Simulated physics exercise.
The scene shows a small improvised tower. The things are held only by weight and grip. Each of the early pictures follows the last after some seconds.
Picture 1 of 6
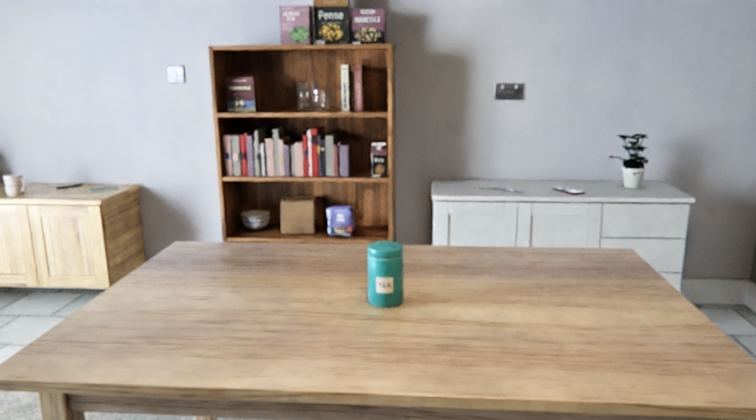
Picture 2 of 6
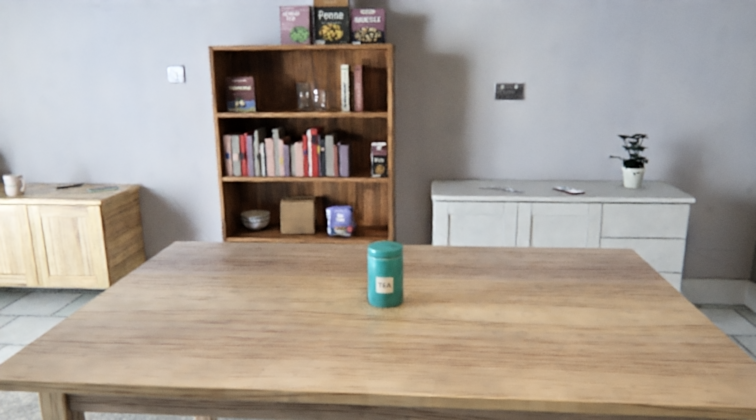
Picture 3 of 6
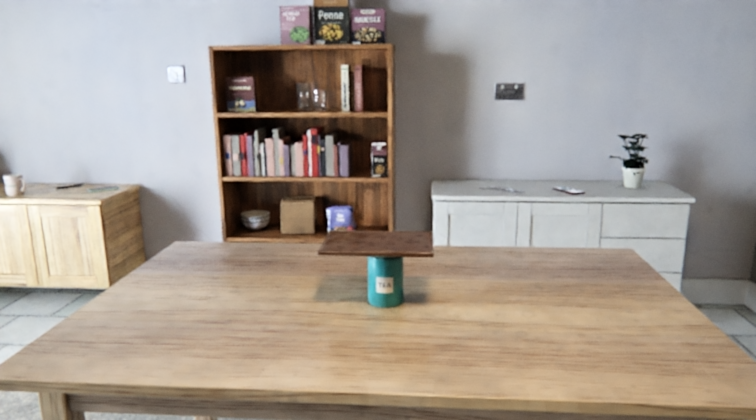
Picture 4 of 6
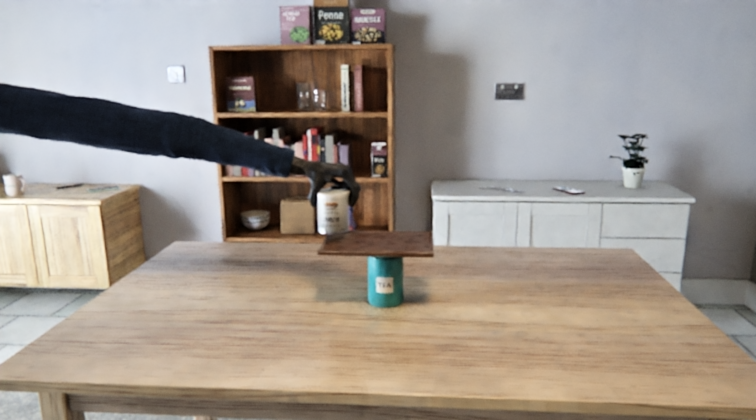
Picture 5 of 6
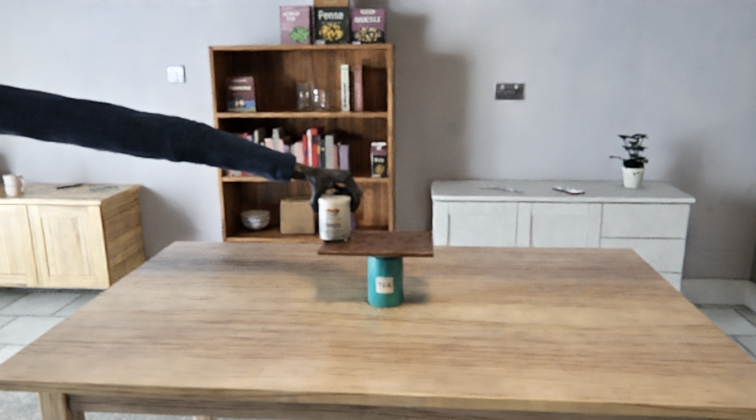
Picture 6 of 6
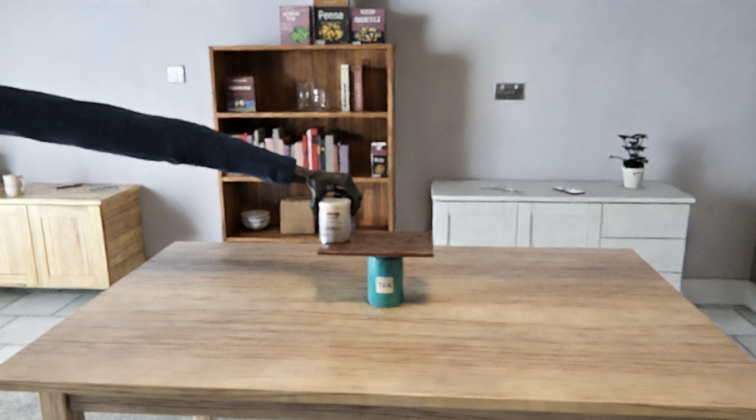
In this clip, a turquoise jar stands alone on a wooden table, then a dark board appears balanced on top of it, and a dark-sleeved arm from the left lowers a white tin onto the board's left end.
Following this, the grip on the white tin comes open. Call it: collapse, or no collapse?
Collapse.
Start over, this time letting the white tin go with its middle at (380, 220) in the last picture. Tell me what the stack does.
The stack then stays standing.
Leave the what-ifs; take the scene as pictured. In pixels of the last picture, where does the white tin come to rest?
At about (292, 285).
Then, 0.30 s past the last view, white tin now fallen; brown lid rocked 53° from its first pose.
Then, 0.50 s past the last view, brown lid on its side.
Then, 0.80 s past the last view, brown lid now fallen.
Finally, fallen, white tin and brown lid; turquoise jar still in place. Final places as the last picture's camera would see them, white tin near (292, 285). The stack gives way.
